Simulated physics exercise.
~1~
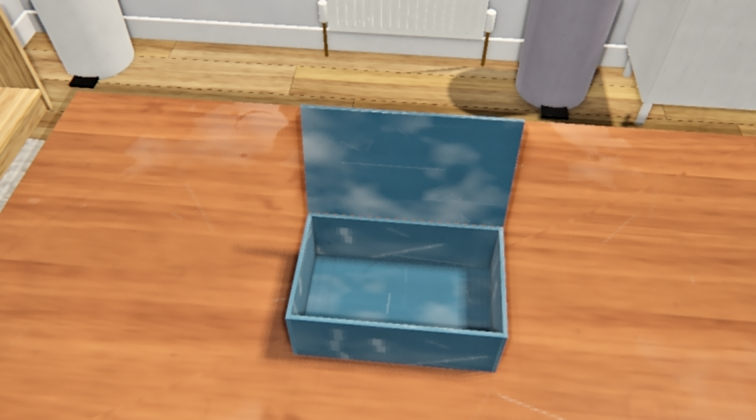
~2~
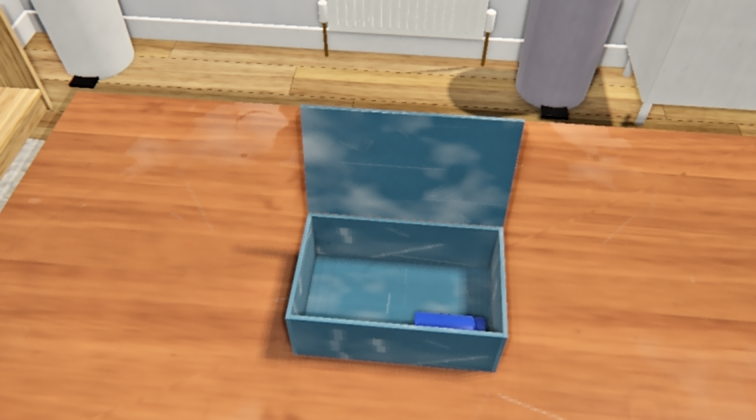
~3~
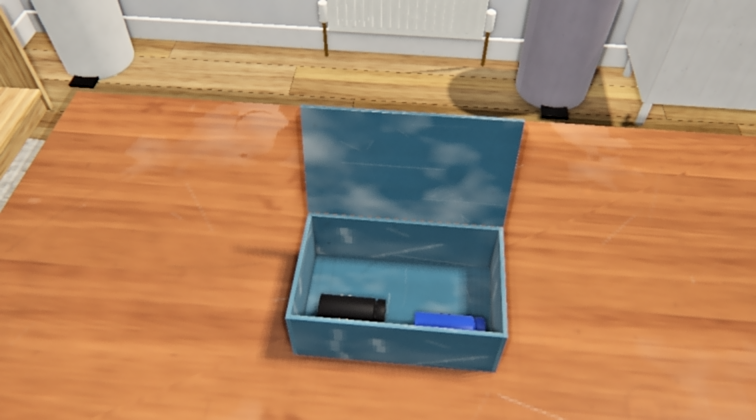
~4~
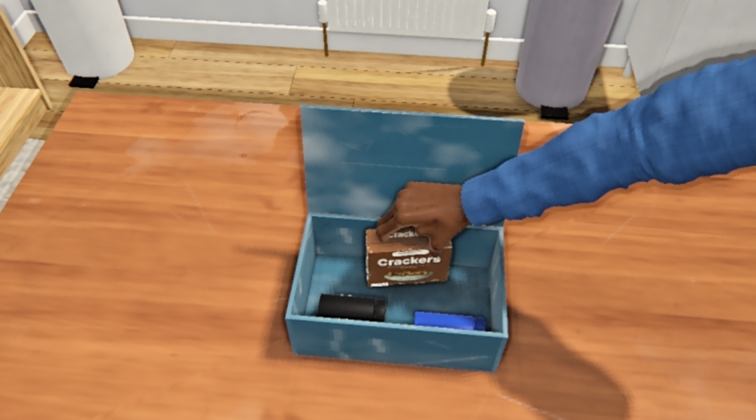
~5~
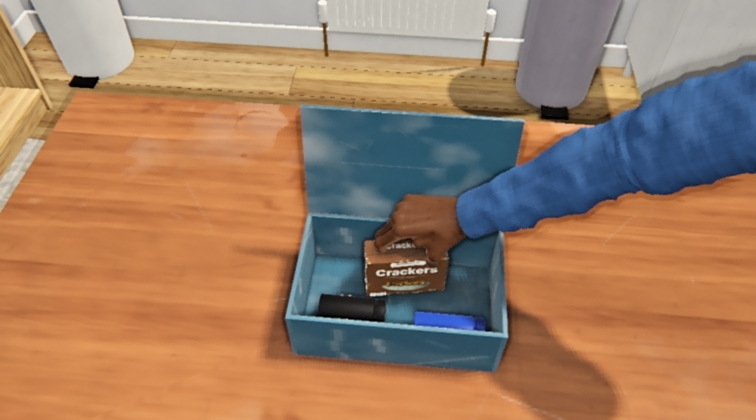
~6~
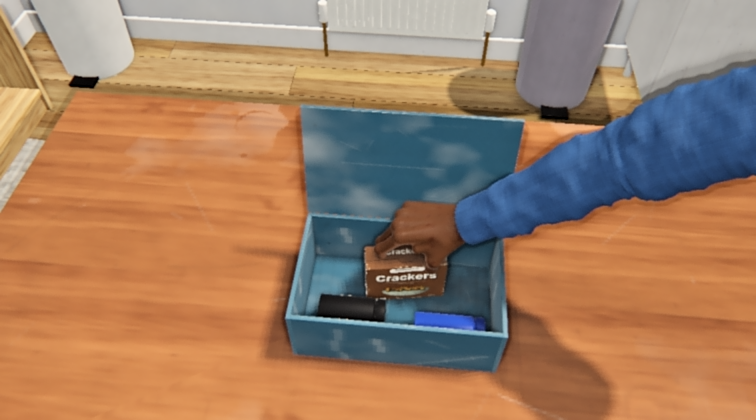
In the video, an empty blue box stands open on a wooden table, then a bright blue item and a black cylindrical object appear inside it in turn, and a hand lowers a brown crackers packet in behind them.
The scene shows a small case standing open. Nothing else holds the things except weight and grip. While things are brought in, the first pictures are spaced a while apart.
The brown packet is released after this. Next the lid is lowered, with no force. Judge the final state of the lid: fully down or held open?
In the end it is fully down.
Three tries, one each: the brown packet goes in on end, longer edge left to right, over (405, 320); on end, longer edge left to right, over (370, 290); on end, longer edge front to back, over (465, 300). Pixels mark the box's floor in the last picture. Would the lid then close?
On the first attempt the lid drops into place, on the second it can't come down, and on the third it can't come down.
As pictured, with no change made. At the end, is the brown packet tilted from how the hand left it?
The brown packet stays as it was set.
Then, 1.10 s later than the last frame, lid starting down.
Then, 1.60 s later than the last frame, lid 60° above the rim.
Then, 2.00 s later than the last frame, lid 31° above the rim.
Then, 2.30 s later than the last frame, lid 6° above the rim.
When it is over, lid shut; all 3 as before. End places, in pixels of the last picture, brown packet near (405, 272).
